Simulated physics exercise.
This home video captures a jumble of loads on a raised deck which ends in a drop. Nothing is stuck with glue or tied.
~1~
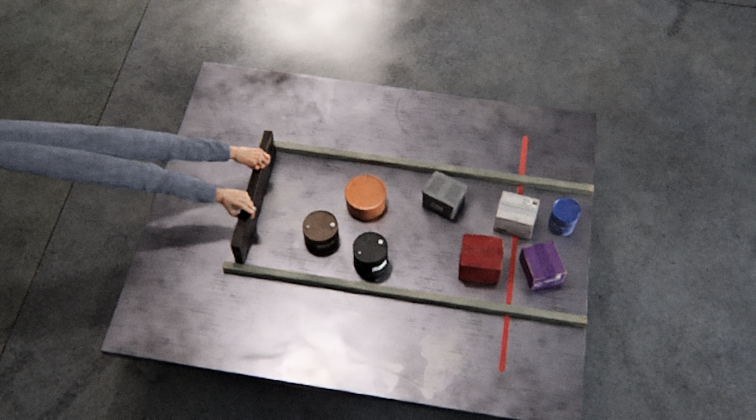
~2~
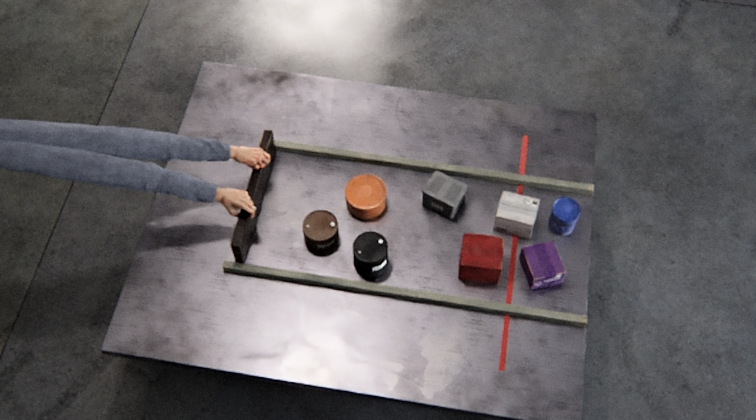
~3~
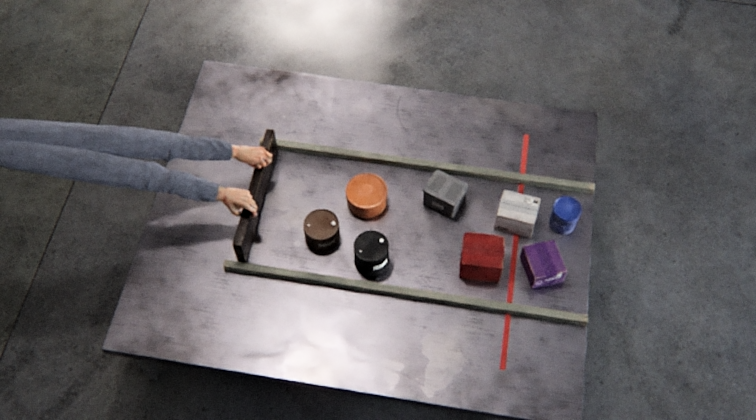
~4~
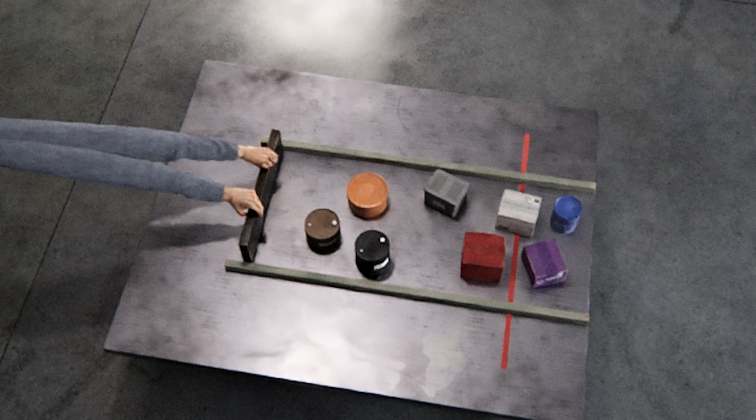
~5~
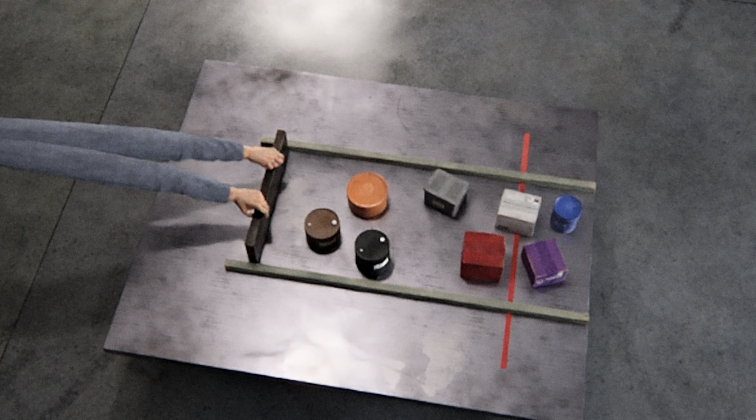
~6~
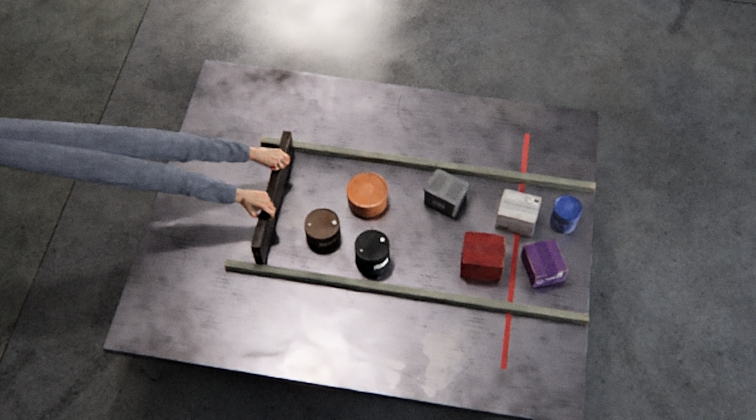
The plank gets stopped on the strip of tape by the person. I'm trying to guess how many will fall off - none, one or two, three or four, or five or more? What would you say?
Looks to me like the count going over is a one or a two.
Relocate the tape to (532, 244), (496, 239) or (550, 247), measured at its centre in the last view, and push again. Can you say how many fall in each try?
Try 1: 3; try 2: 0; try 3: 5.
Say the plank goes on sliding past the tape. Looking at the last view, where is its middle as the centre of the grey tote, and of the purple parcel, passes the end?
First it's close to (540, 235), next close to (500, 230).
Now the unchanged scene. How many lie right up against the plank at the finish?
So the total is 3.
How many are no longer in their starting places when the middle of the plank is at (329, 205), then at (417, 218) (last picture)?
It comes to 1 for the first spot, 4 for the other.
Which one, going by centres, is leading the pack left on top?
White parcel.
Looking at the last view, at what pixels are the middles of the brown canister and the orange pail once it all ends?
In order, first (534, 256), then (540, 223).
Soon after, none off yet; blue pail at rest near (566, 215); purple parcel at rest near (544, 263); white parcel at rest near (518, 213).
Then, none off yet; blue pail moved a little near (573, 218); purple parcel moved a little near (564, 266); white parcel moved about its own width near (542, 223).
At rest, the number that fall off is one or two; fallen, purple parcel and blue pail.
